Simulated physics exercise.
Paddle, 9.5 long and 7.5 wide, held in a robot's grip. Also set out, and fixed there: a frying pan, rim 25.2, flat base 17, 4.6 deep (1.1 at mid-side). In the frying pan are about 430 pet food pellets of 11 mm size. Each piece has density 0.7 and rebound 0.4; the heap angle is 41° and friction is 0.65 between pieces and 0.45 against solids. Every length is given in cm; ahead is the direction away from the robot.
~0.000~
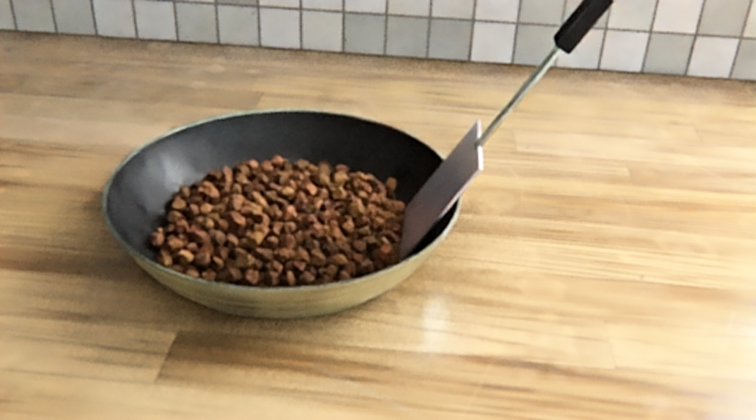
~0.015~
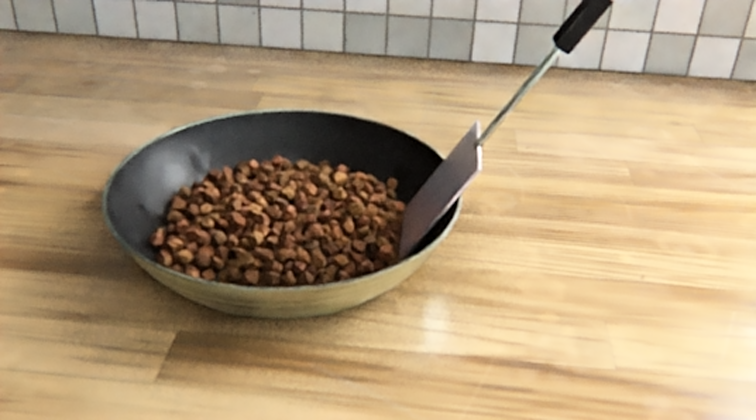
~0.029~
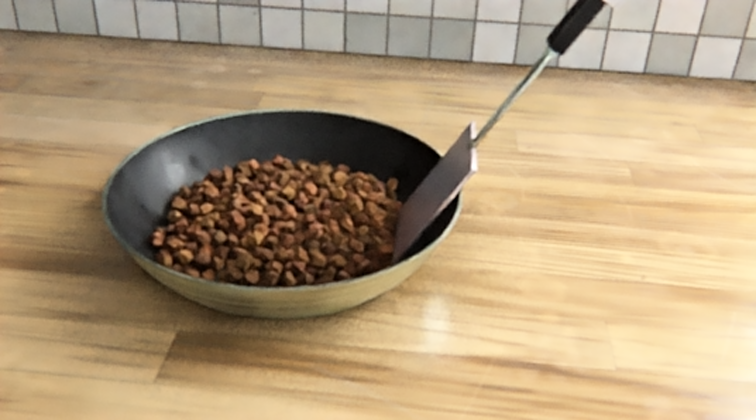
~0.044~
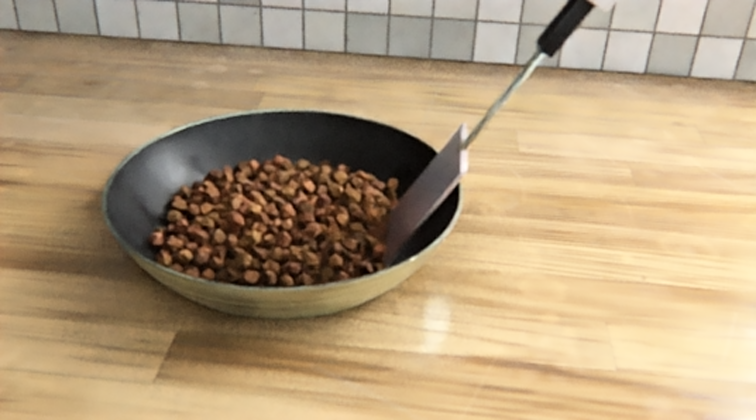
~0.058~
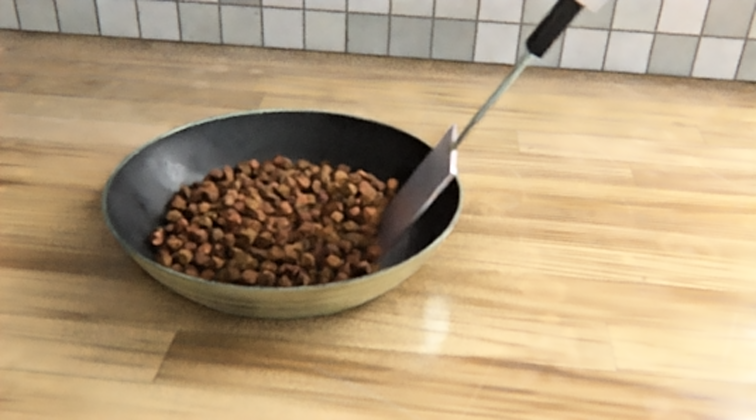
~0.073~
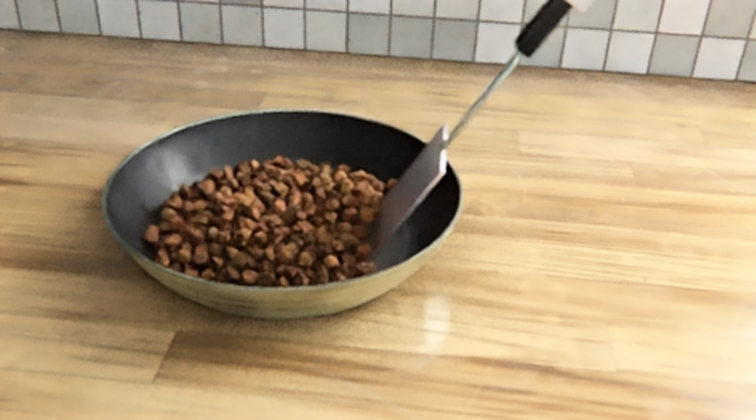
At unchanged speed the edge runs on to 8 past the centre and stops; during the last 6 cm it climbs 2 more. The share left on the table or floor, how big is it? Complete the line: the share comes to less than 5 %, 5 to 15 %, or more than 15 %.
The share comes to 5 to 15 %.
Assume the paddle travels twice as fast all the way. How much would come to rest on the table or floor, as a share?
Approx. 20 per cent.
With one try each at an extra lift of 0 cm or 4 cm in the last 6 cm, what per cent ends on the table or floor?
10 and 5 per cent.
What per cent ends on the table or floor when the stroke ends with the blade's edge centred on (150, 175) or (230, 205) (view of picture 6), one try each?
Respectively some 30 and 0 percent end on the table or floor.
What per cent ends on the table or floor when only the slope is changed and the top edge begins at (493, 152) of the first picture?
About 10 per cent.
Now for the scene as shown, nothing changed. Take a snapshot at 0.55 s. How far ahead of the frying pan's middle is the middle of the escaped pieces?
Roughly 16 cm.
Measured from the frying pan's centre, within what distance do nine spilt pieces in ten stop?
That works out to near 20 cm.
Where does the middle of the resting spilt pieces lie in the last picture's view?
I'd place it close to (89, 214).
After 0.18 s, sloping 59°, highest piece 4 above the table; 433 in the frying pan.
After 0.29 s, sloping 59°, highest piece 7 above the table; 430 in the frying pan, 3 on the blade or in flight.
After 0.55 s, sloping 59°, highest piece 6 above the table; 403 in the frying pan, 29 on the table or floor, 1 on the blade or in flight.
After 1.60 s, sloping 59°, highest piece 6 above the table; 403 in the frying pan, 30 on the table or floor.
In the end, 403 in the frying pan, 30 on the table or floor. That is 7 % on the table or floor.
